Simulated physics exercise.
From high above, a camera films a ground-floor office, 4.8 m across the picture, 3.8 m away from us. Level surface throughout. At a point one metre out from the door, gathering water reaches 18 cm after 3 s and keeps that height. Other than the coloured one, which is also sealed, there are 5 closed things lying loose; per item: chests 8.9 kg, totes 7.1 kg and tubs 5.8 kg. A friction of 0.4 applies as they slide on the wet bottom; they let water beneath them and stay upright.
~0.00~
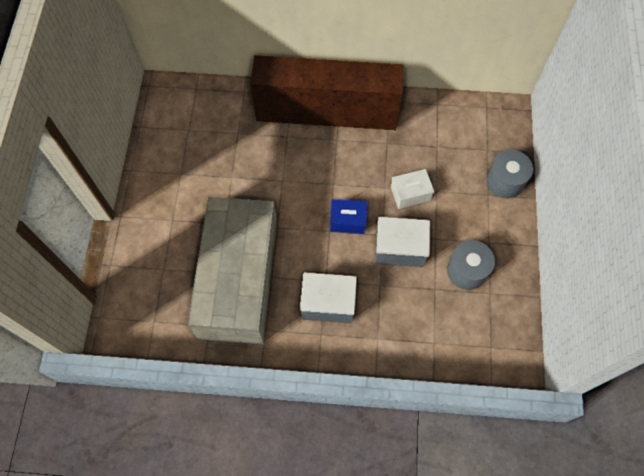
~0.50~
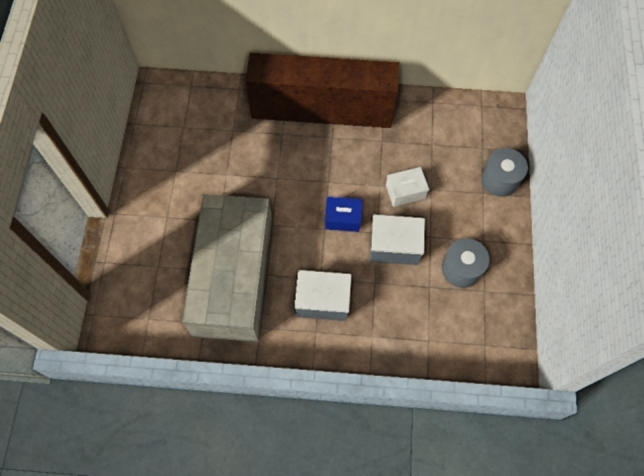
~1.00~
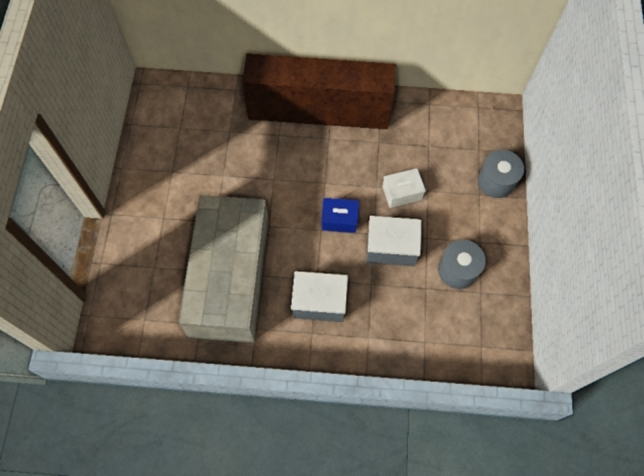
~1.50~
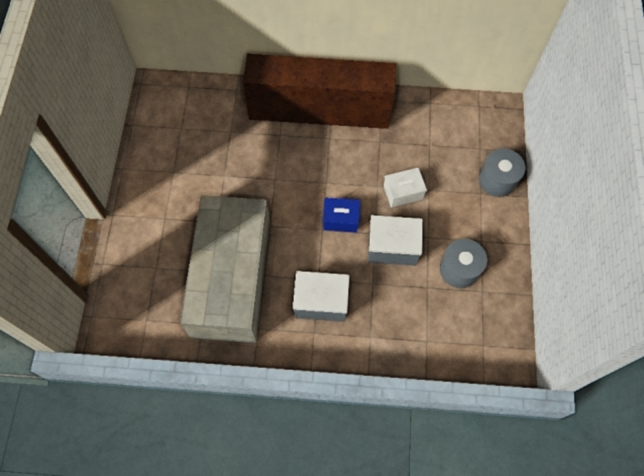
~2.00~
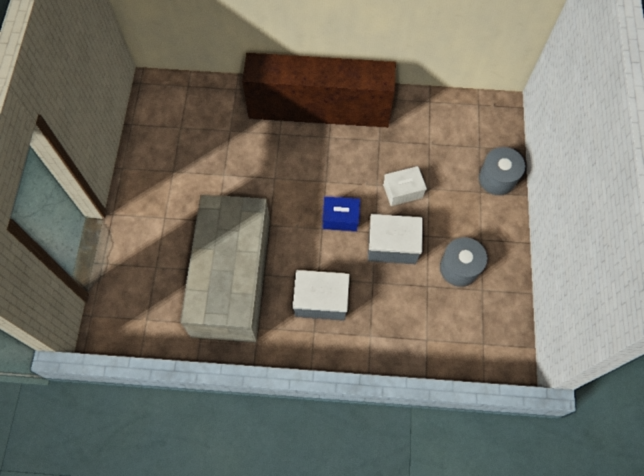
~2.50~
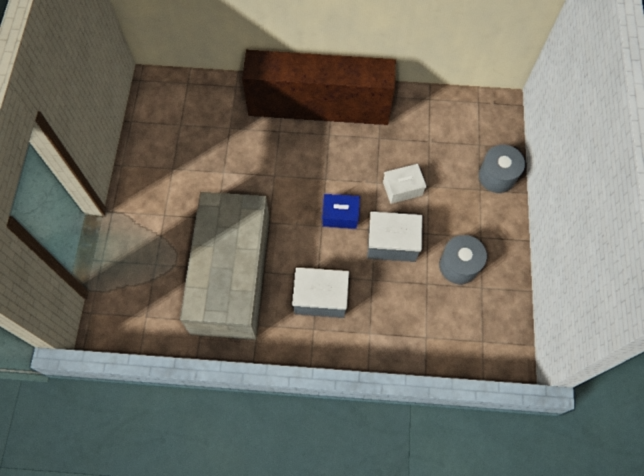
An office with scattered totes and tubs stays still as water starts spreading through the left doorway.
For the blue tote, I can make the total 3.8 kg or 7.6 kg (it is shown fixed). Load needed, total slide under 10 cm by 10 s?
Both masses succeed.
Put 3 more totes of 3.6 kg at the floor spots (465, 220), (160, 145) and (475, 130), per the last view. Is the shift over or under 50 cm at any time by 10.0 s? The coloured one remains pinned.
In the order given, within the mark, then within the mark, and last within the mark.
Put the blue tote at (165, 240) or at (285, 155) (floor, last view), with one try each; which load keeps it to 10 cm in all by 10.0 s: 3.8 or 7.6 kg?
First try, both options fail; second try, only the heavier option works.
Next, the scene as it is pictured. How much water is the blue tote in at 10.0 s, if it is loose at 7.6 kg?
About 2 cm.
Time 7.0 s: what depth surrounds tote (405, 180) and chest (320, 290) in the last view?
First roughly 2 cm, second roughly 1 cm.
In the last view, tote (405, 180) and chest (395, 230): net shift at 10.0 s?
One is off by 0 cm, the other by 0 cm, in the order asked.
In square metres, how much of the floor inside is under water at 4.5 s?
The covered patch comes to about 5.0 m2.
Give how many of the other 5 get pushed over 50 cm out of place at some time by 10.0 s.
The answer here is 0.
After 3.5 s the blue tote would be 0 cm from its start with 3.8 kg and 0 cm from its start with 7.6 kg; 0 cm of water round it then.
After 4.5 s the blue tote would be 0 cm from its start with 3.8 kg and 0 cm from its start with 7.6 kg; 0 cm of water round it then.
After 7.0 s the blue tote would be 0 cm from its start with 3.8 kg and 0 cm from its start with 7.6 kg; 0 cm of water round it then.
After 10.0 s the blue tote would be 0 cm from its start with 3.8 kg and 0 cm from its start with 7.6 kg; 2 cm of water round it then.
